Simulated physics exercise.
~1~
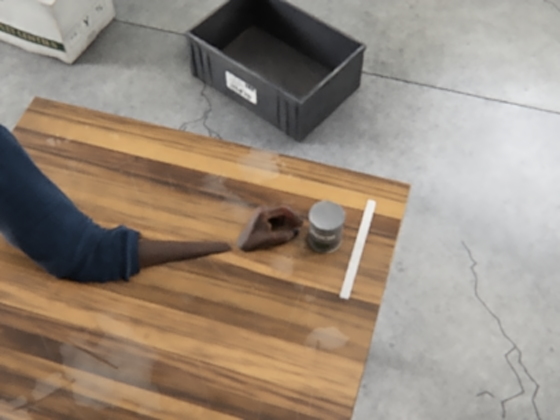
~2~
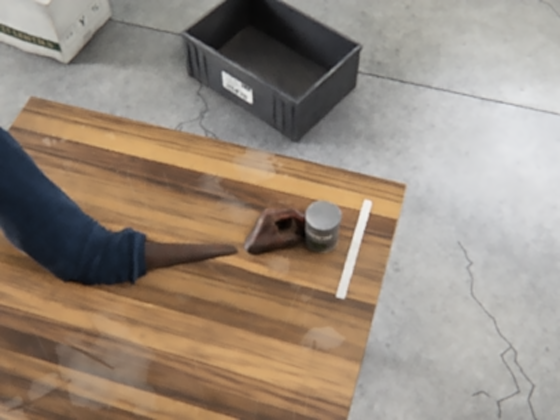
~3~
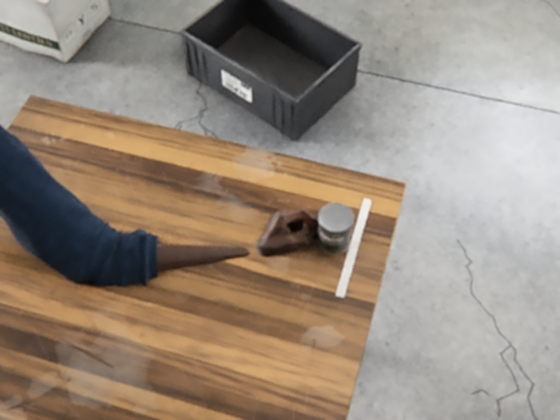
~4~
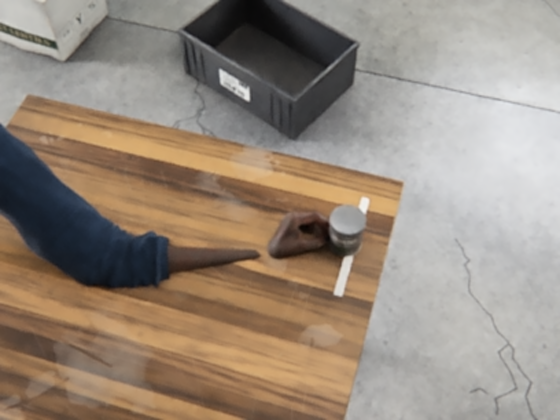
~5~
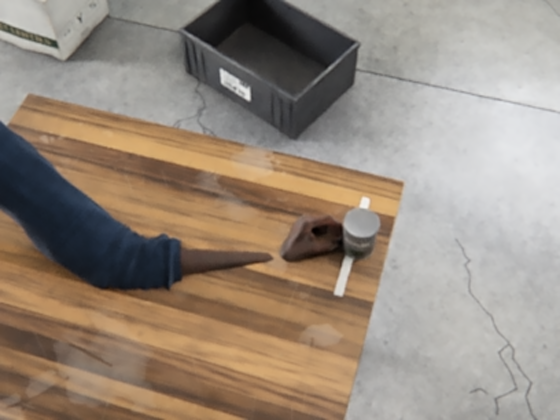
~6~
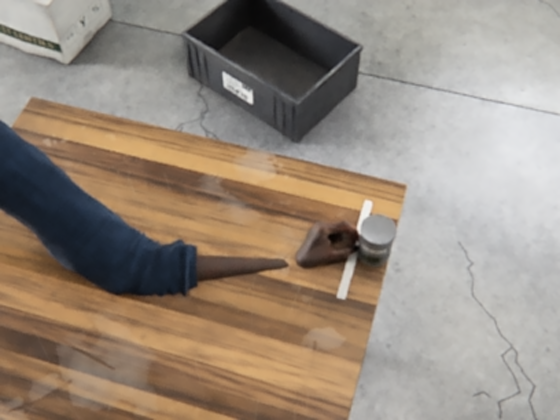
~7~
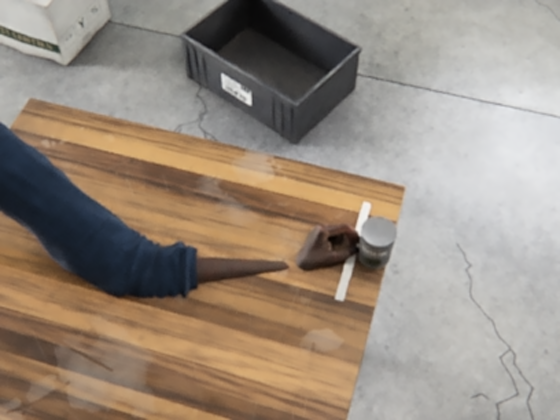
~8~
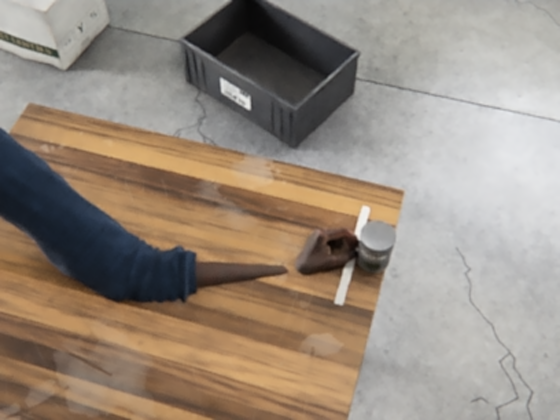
A hand in a dark blue sleeve slowly pushed a small grey pot to the right across a striped wooden table, moving it over a white strip of tape, and the pot ended upright near the table's edge, still on top.
